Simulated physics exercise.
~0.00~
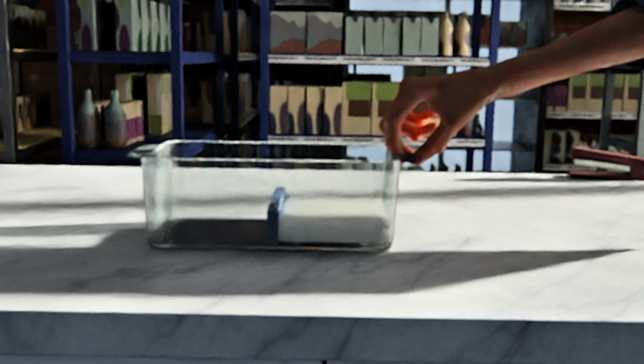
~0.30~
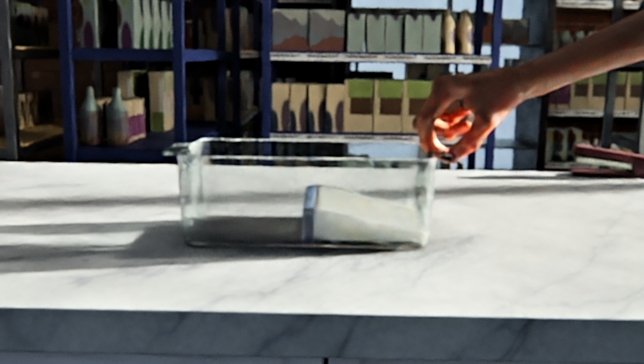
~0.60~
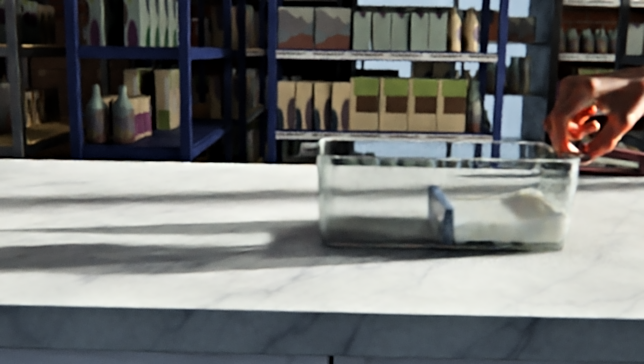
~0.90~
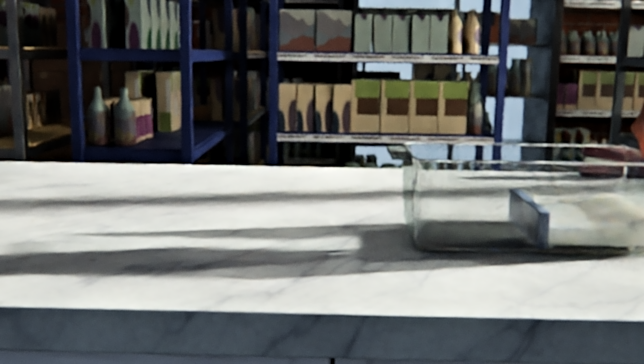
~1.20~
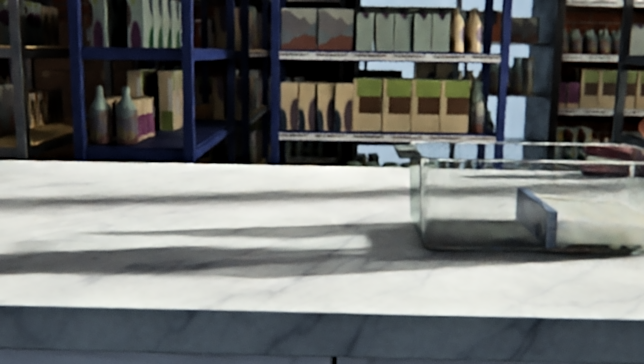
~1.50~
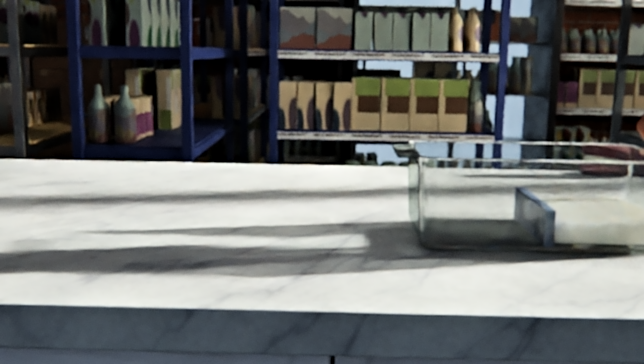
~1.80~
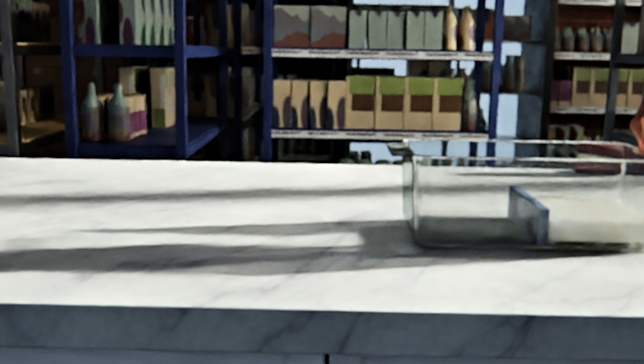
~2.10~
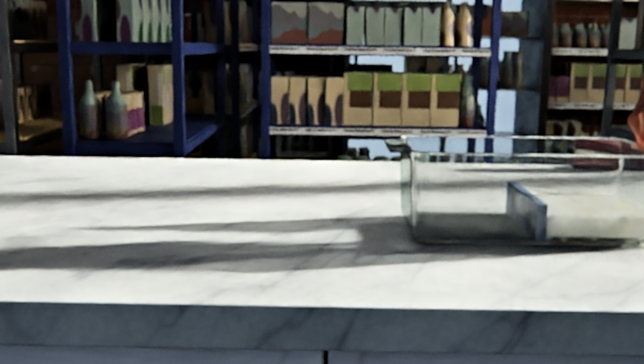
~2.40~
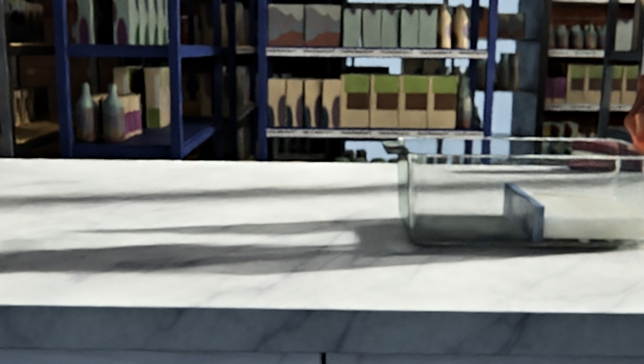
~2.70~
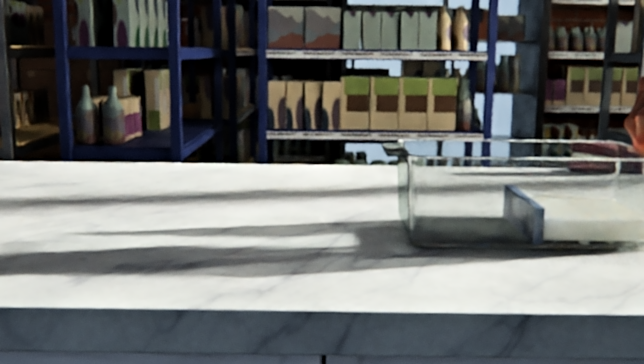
Divided glass tub with milk in its right half sliding rightwards across a marble counter, pulled by a hand, milk sloshing then settling.
